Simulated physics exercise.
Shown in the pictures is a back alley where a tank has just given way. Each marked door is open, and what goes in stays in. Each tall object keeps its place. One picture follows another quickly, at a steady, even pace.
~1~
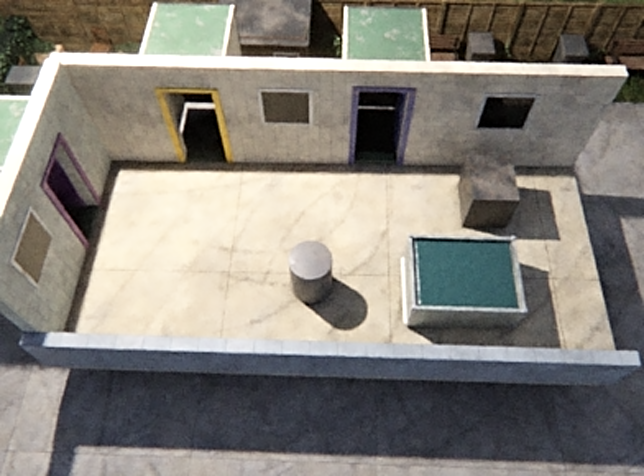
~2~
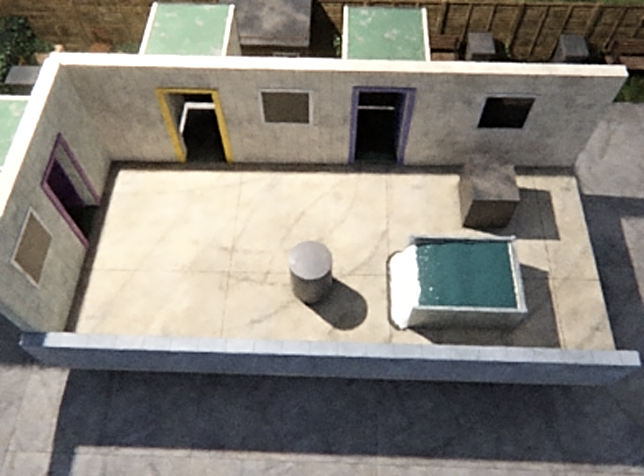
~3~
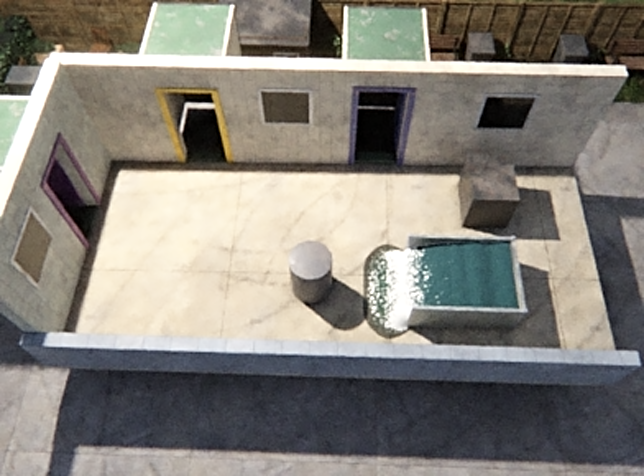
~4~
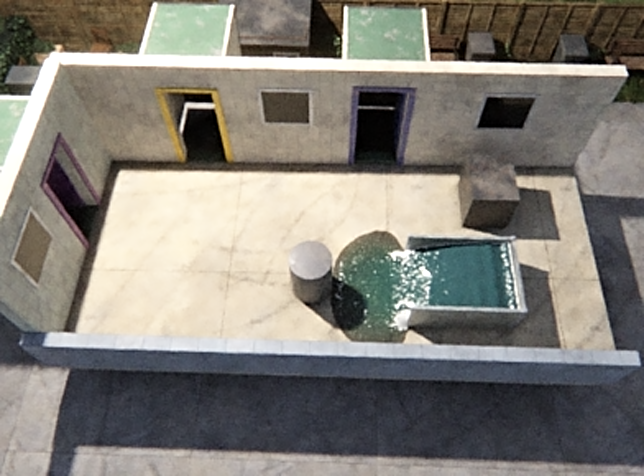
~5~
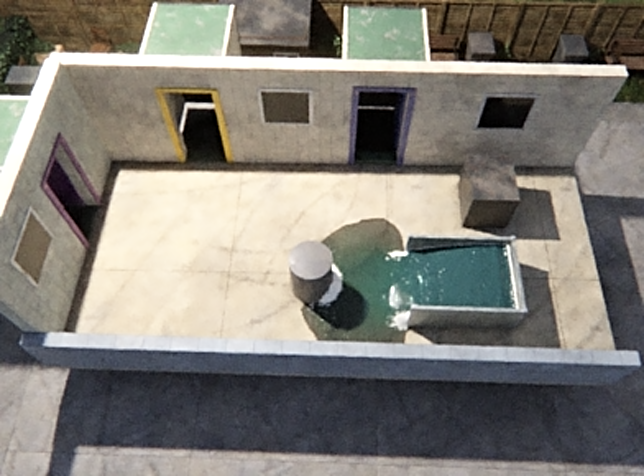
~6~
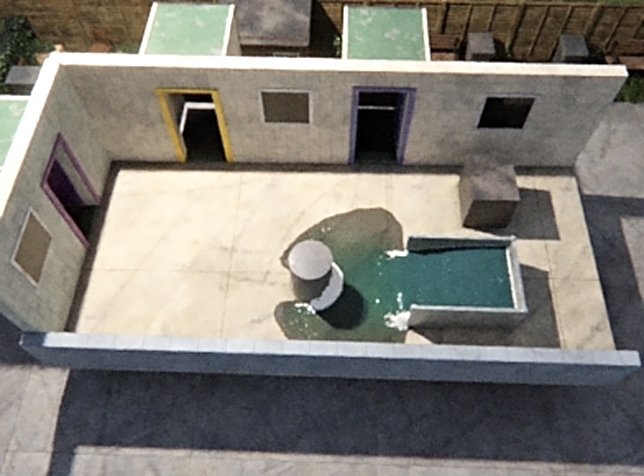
The footage shows a walled alley yard where green water pours from the left side of a rectangular tank, spreads left across the pale floor, reaches a grey cylinder and runs around it as the tank's water level drops.
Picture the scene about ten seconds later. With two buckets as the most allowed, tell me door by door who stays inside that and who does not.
In order: The yellow door will count as flooded; the blue door will not count as flooded; the purple door will count as flooded.
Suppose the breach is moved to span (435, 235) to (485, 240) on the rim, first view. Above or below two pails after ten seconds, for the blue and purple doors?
In short: Blue door takes more; purple door passes that mark.
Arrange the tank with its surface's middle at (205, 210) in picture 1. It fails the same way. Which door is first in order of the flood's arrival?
Door: The door marked purple.
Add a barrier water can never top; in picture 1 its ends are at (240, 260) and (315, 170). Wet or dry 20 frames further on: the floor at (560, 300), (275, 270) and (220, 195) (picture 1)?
Spared, submerged, then spared.
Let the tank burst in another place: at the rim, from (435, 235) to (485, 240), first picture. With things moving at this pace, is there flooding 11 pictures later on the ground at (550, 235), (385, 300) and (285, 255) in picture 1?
The first spot is swamped, the second spared, the third spared.
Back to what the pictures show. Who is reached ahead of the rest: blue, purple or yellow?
The yellow one.
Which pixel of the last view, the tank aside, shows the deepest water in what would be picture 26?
About at (100, 204).
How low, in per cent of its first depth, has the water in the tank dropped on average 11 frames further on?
Roughly 24 %.
A moment on, water covers 25 % of the floor; the yellow door not reached, the blue door not reached, the purple door not reached.
Next, water covers 50 % of the floor; the yellow door under two buckets in, the blue door not reached, the purple door not reached.
Then, water covers 65 % of the floor; the yellow door under two buckets in, the blue door wet at the sill, nothing in, the purple door under two buckets in.
Later, water covers 65 % of the floor; the yellow door over two buckets in, the blue door wet at the sill, nothing in, the purple door far over two buckets in.
In the end, water covers 65 % of the floor; the yellow door over two buckets in, the blue door wet at the sill, nothing in, the purple door far over two buckets in.
